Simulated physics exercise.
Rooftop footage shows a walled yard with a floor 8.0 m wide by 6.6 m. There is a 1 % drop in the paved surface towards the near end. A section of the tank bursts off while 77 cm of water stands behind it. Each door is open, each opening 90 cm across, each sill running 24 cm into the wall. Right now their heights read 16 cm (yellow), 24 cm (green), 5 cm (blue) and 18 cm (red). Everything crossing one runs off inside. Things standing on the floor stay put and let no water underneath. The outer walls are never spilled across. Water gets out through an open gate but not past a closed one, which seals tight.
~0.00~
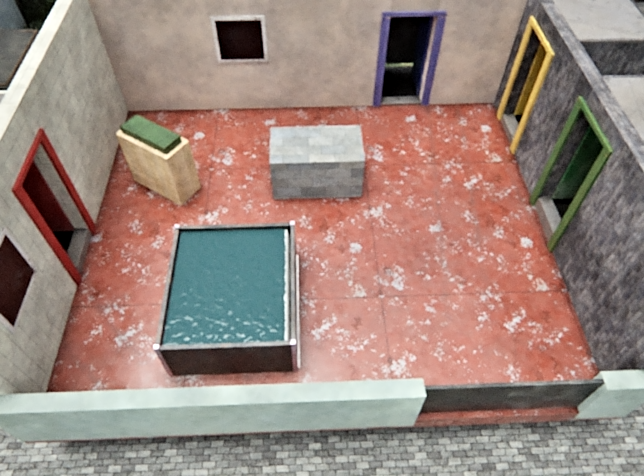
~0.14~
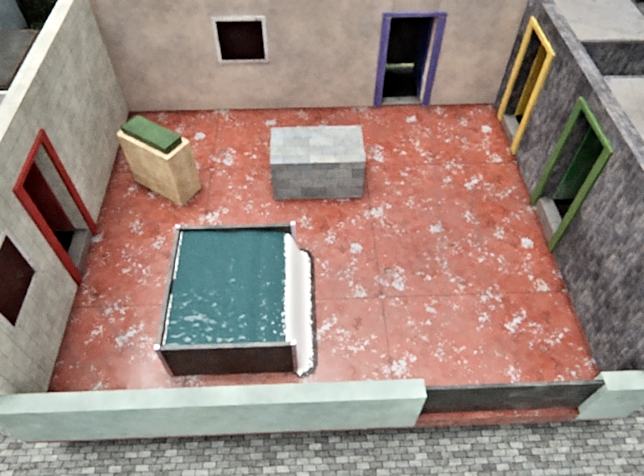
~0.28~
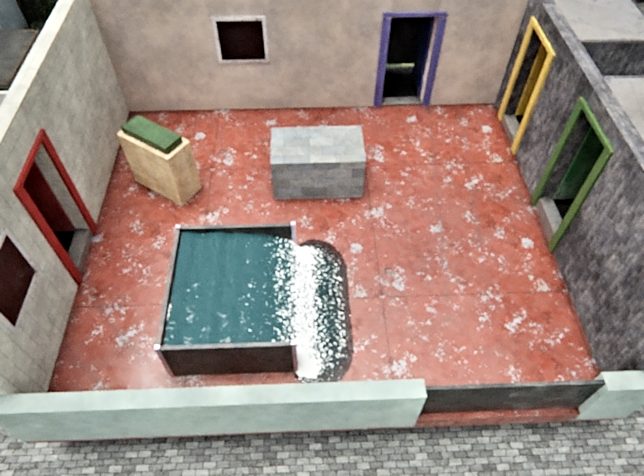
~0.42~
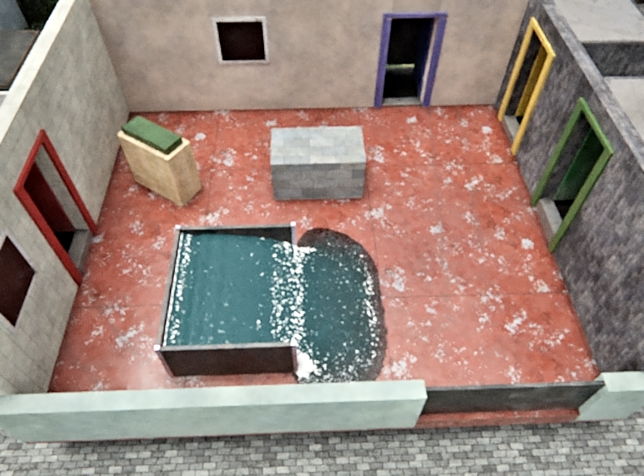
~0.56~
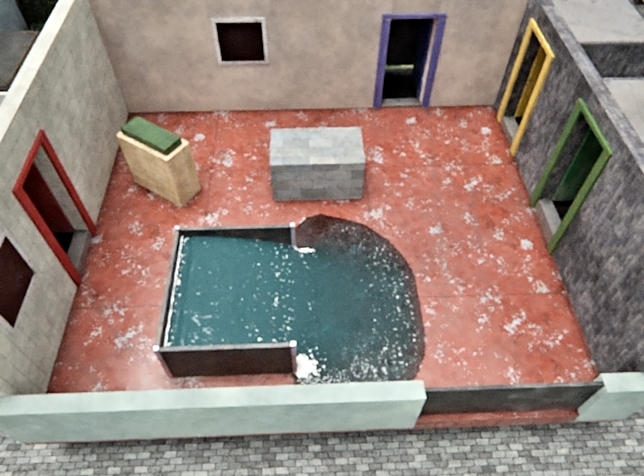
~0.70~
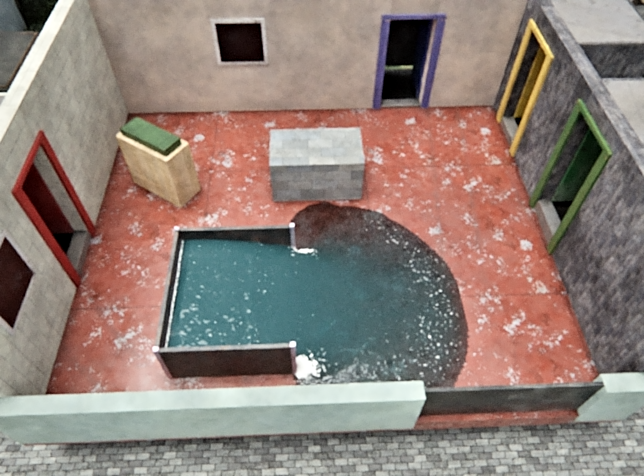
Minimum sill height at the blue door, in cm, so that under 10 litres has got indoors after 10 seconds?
Approx. 11.5 cm.
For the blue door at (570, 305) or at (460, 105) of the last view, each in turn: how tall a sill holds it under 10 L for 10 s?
You'd want about 31 cm there first, then about 17 cm.
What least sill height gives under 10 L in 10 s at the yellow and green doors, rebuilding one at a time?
Some 12.0 cm for yellow, some 21 cm for green.
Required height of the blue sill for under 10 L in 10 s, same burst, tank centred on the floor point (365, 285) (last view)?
About 9.0 centimetres.
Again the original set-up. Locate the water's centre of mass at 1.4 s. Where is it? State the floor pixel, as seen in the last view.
I'd put it close to (339, 310).
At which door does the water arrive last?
Last comes the red one.
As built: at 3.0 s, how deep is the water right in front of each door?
In cm: Yellow 12, green 22, blue 0, red 0.
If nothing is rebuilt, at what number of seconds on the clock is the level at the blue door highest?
That happens close to 5.5 s on the clock.
After 1.4 s water covers 35 % of the floor, deepest (30 cm) near (569, 309); it has not reached the blue door.
After 3.0 s water covers 45 % of the floor, deepest (35 cm) near (541, 400); it has not reached the blue door.
After 10.0 s water covers 95 % of the floor, deepest (10 cm) near (78, 287); 5 cm at the blue door, 82 litres in over its 5 cm sill.
At the blue door as built, the water arrived by 4.0 s and peaked near 13 cm at 5.6 s.
With a sill of 10.5 cm, 16 litres would have come in within the 10 s; with 14 cm, 2 litres. So under 10 litres takes about 11.5 cm.
